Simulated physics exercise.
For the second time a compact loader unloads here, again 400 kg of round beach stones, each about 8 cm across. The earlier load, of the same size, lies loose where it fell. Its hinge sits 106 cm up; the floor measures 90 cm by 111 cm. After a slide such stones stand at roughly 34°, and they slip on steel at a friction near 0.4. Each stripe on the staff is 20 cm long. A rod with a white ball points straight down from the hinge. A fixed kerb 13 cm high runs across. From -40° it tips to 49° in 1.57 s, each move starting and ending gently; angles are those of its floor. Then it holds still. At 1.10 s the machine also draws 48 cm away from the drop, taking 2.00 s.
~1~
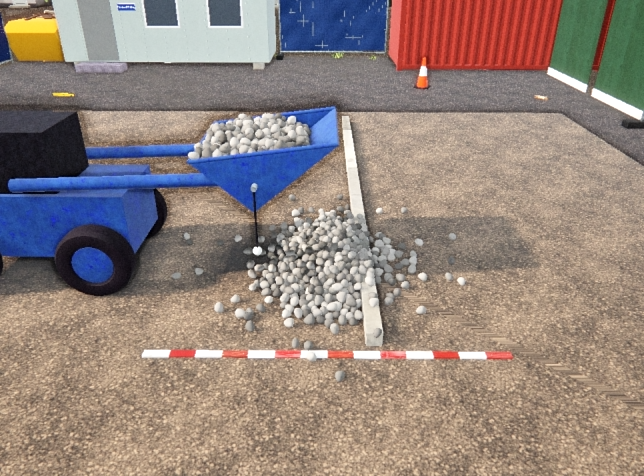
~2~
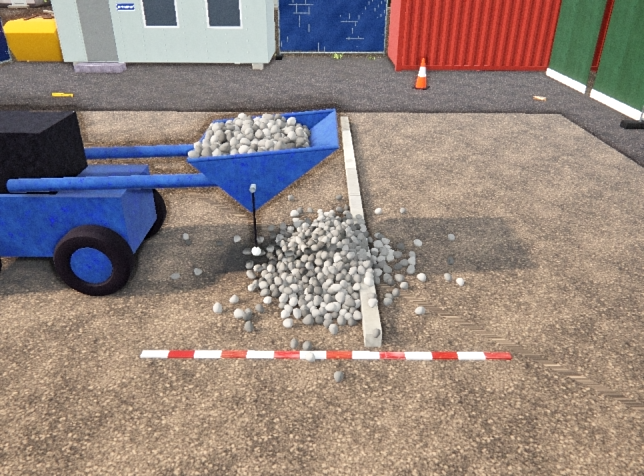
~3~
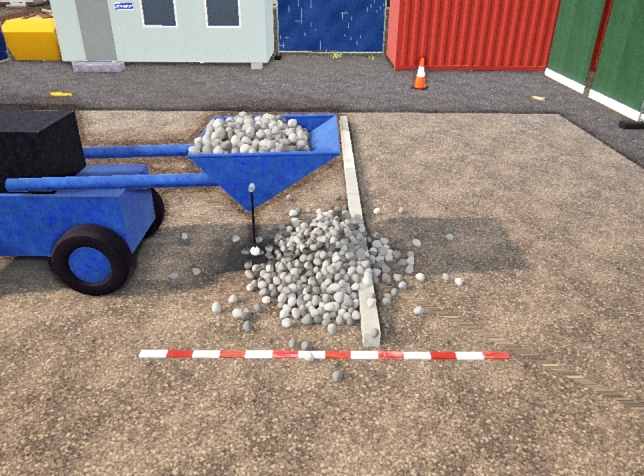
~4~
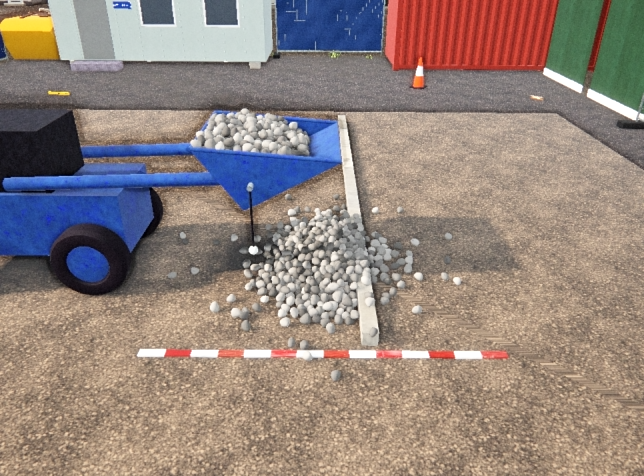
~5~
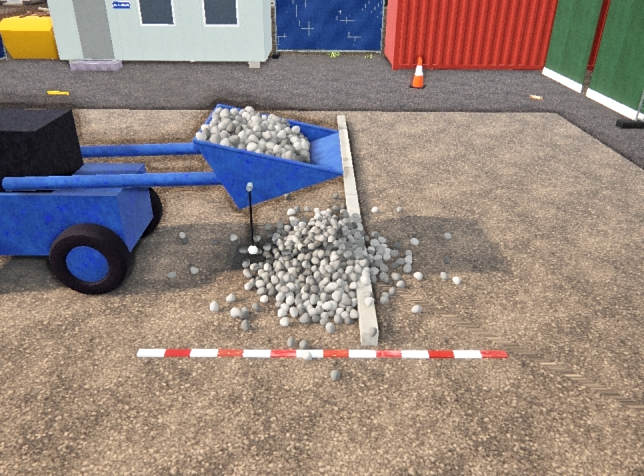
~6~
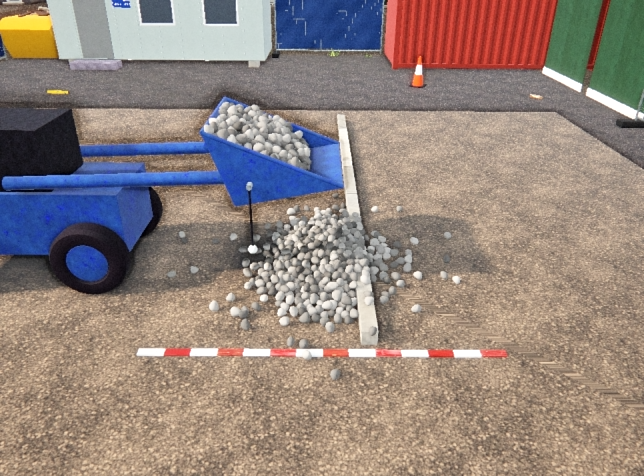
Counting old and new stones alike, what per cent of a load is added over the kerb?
About 24 per cent.
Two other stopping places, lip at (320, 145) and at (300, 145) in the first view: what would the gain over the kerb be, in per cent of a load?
Near 10 per cent from the first place, 5 from the second.
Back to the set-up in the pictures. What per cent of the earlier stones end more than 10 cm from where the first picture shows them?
Roughly 20 per cent of them.
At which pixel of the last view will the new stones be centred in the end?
Their middle is at about (323, 247).
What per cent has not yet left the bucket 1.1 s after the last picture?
About 10 per cent.
Then, 0.6 s after the last picture the floor is at 35°; in per cent of one load, 89 in the bucket, 104 on this side of the kerb, 8 over the kerb; the foremost stones are at (429, 252).
Then, 1.1 s after the last picture the floor is at 49°; in per cent of one load, 9 in the bucket, 171 on this side of the kerb, 21 over the kerb; the foremost stones are at (429, 246).
Then, 2.9 s after the last picture the floor is at 49°; in per cent of one load, 0 in the bucket, 169 on this side of the kerb, 32 over the kerb; the foremost stones are at (459, 249).
Then, 5.6 s after the last picture the floor is at 49°; in per cent of one load, 0 in the bucket, 169 on this side of the kerb, 32 over the kerb; the foremost stones are at (459, 249). Net gain over the kerb, 24.
